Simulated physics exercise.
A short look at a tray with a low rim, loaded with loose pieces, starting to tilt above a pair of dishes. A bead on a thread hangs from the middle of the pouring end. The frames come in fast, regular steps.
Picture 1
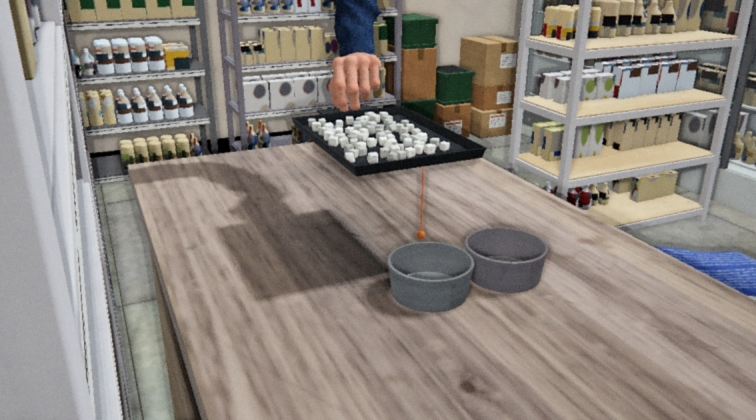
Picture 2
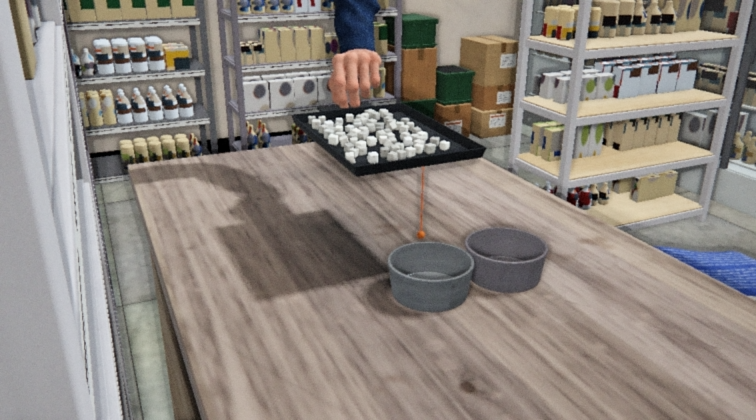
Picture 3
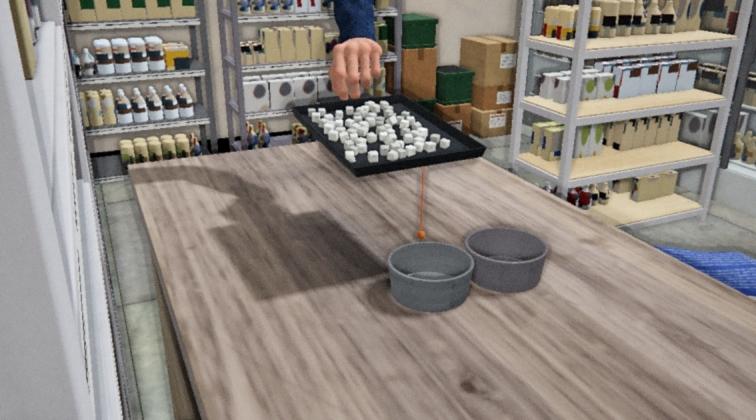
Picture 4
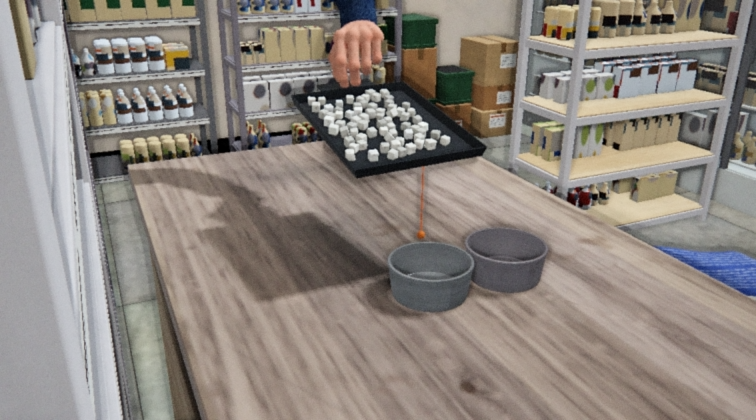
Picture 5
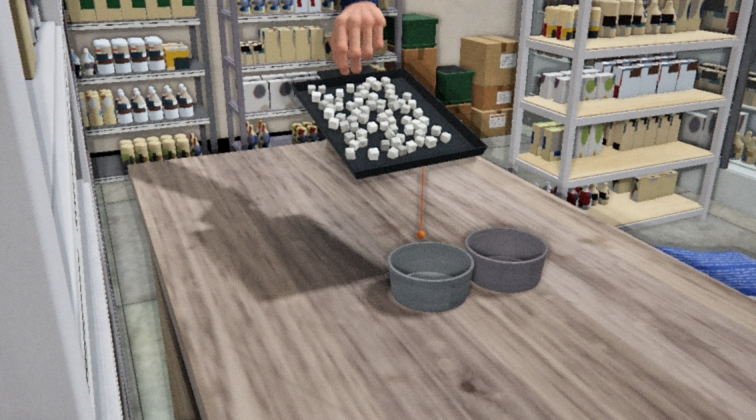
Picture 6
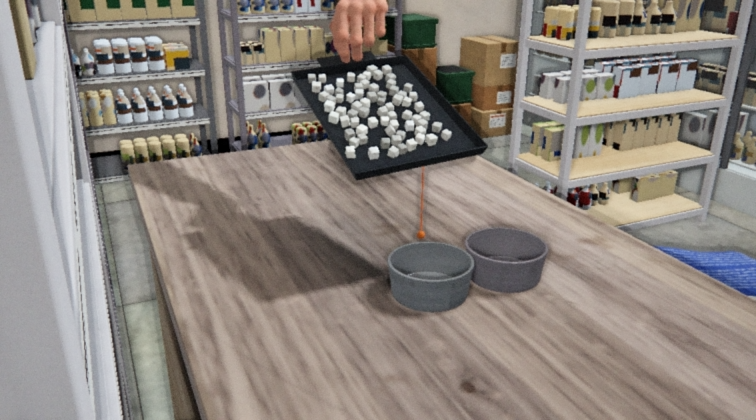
To begin with, a hand holds the far edge of a level black tray of white cubes above two gray dishes on a wooden table, an orange bead hanging from it. The hand then raises that edge steadily, and the tray tilts toward the viewer, its near left corner lowest.
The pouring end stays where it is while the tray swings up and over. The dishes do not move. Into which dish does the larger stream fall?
The left-hand one ends fuller.
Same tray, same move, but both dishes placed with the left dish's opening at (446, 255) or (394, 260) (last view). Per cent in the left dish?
The first gives 30 %, the second 30 %.
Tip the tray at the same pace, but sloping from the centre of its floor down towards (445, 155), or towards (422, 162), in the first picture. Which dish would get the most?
In turn: The right one; the left-hand dish.
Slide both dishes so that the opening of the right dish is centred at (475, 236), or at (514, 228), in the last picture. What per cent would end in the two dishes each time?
Roughly 30 per cent, and 10 per cent.
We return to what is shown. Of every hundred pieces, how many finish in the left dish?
Near 50 %.
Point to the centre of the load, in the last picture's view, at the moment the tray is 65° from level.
At about (397, 143).
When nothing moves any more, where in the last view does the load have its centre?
At about (414, 294).
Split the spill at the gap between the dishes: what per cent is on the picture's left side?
About 80 per cent.
Soon after the last picture, tray tipped steeply; nearly all on the tray; a small part in the air.
A little later, tray tipped past a quarter turn; about two thirds on the tray; a small part in the left dish; a stray few outside both; about a quarter in the air.
Later still, tray tipped past a quarter turn; about half in the left dish; a small part in the right dish; about half outside both.
At rest, tray tipped past a quarter turn; about half in the left dish; a small part in the right dish; about half outside both.
